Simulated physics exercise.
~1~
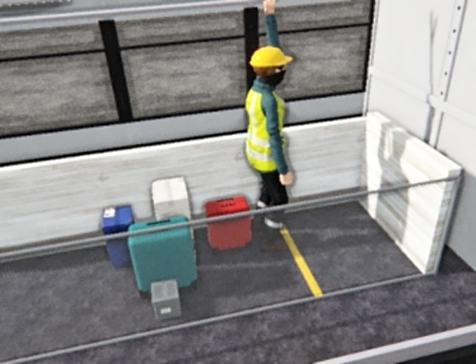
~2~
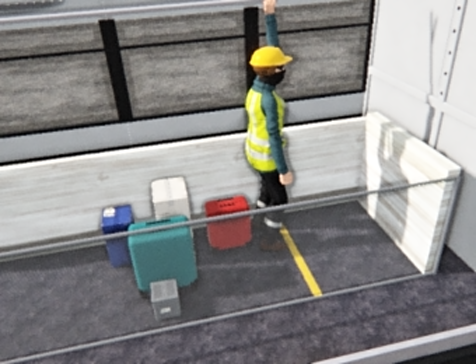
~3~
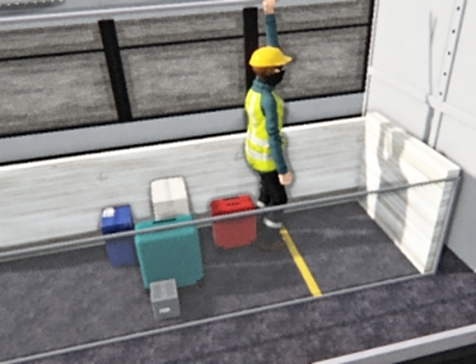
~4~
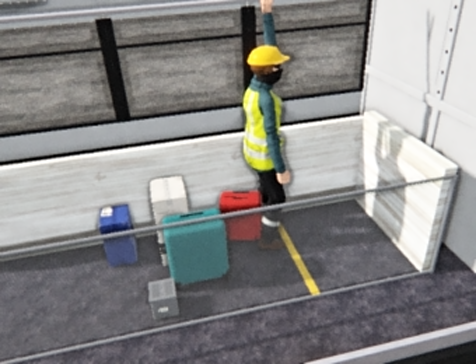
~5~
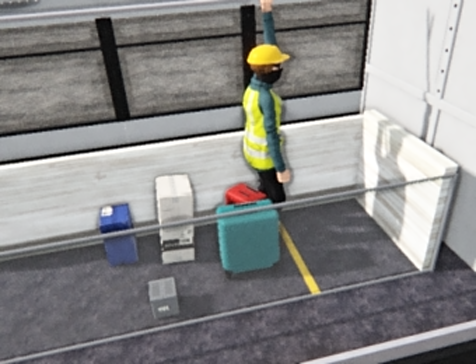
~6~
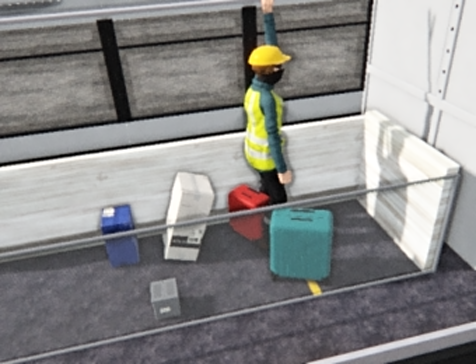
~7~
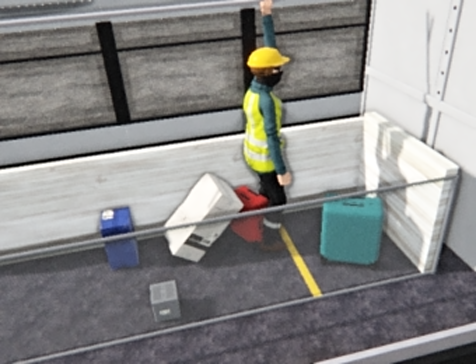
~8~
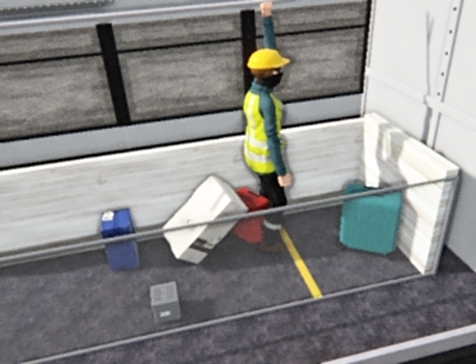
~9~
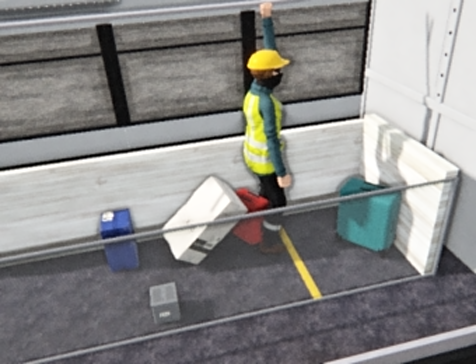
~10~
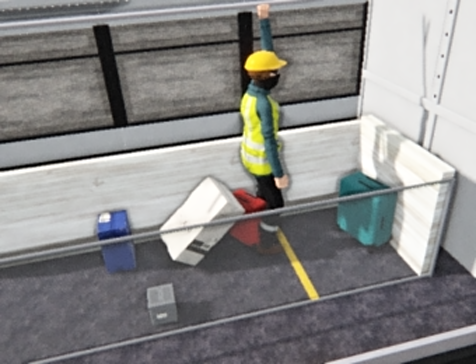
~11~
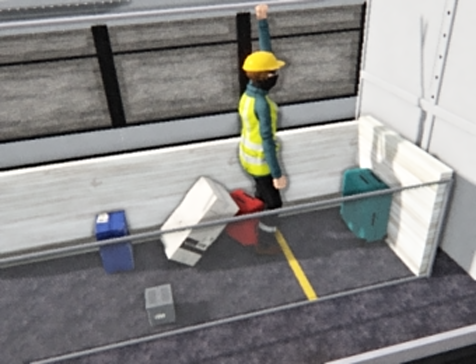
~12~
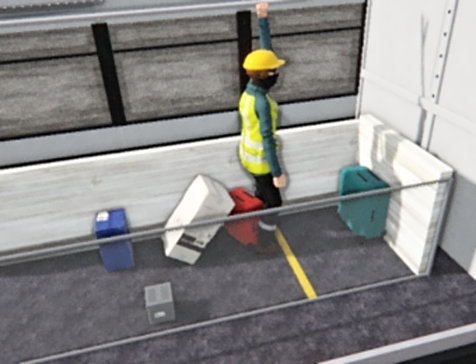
In this clip, a worker in a yellow helmet stands with one arm raised as a teal case slides right across a yellow line and stops near the end panel, while a red case shifts slightly right and a white bag tips right and stays leaning; the blue pack and grey tub stay put.
